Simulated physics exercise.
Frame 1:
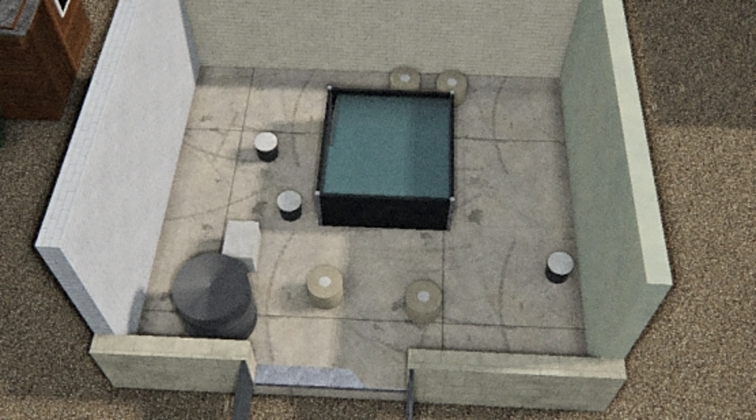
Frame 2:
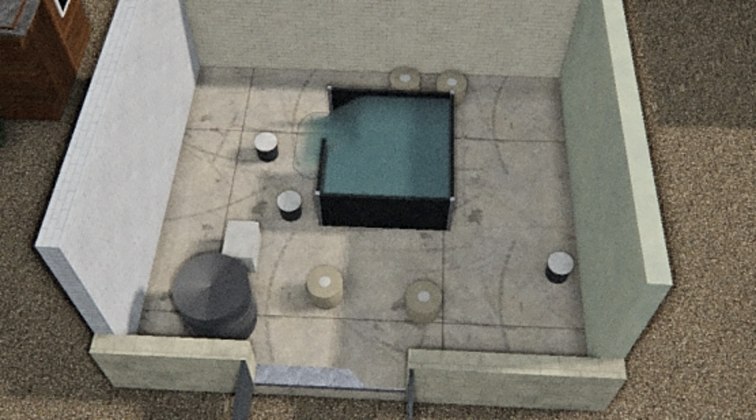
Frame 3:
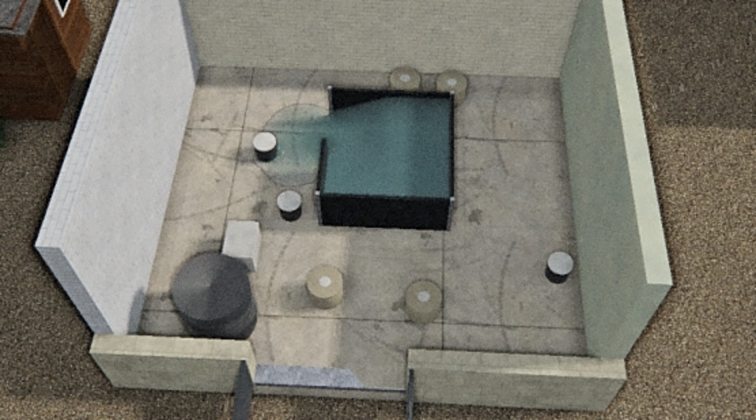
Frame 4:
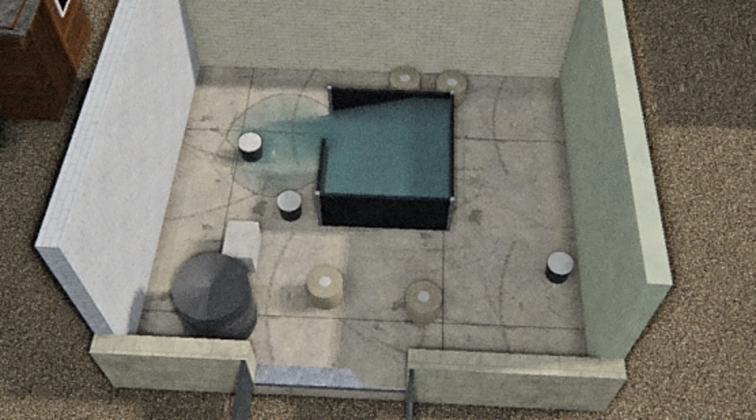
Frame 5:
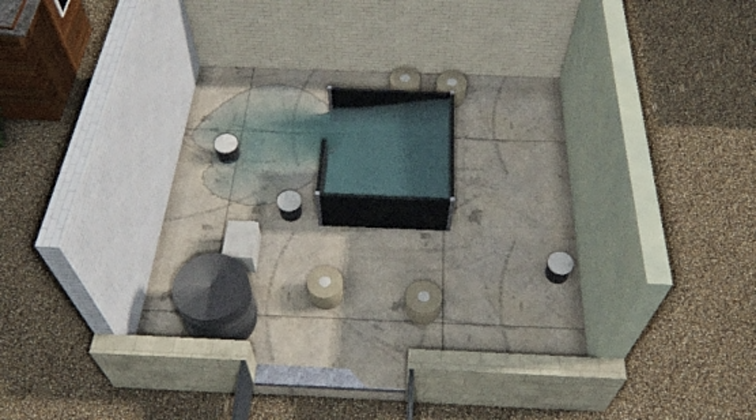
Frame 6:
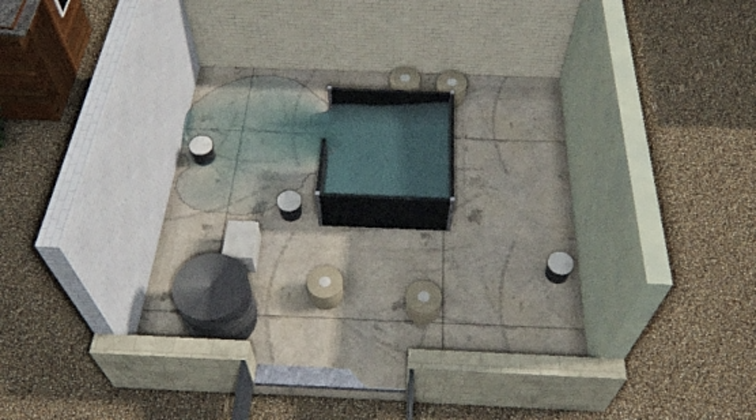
Teal water spills from the dark tank's left side and pushes one small pail leftward.
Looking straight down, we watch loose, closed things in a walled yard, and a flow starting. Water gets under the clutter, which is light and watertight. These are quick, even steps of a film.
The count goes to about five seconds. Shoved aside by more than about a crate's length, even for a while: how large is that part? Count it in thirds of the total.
The part that gets shoved well aside lies in the middle band.
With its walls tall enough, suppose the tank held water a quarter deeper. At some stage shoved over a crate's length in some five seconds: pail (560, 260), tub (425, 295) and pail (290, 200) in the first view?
Object 1: Stayed below the mark. Object 2: Stayed below the mark. Object 3: Stayed below the mark.
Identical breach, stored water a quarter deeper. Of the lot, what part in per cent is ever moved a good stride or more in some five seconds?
Something like 60 % of the loose things.
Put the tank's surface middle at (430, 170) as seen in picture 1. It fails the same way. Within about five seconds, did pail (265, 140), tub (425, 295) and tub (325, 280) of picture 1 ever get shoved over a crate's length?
First displaced far, then never went far, then never went far.
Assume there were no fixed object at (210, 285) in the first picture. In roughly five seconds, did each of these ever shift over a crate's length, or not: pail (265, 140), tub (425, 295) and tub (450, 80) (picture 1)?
First object was driven off; second object never went far; third object was driven off.
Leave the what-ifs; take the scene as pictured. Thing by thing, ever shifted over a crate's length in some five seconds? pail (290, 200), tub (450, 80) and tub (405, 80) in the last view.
Working through them in turn, I get never that far off, shoved clear, then shoved clear.
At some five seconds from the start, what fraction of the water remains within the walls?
Some 100 per cent.
A moment on, 1 of 8 are well off their spots; 1 afloat.
Next, 1 of 8 are well off their spots; 0 afloat.
Later, 1 of 8 are well off their spots; 0 afloat.
In the end, 4 of 8 are well off their spots, and 4 have been at some point; 0 afloat.
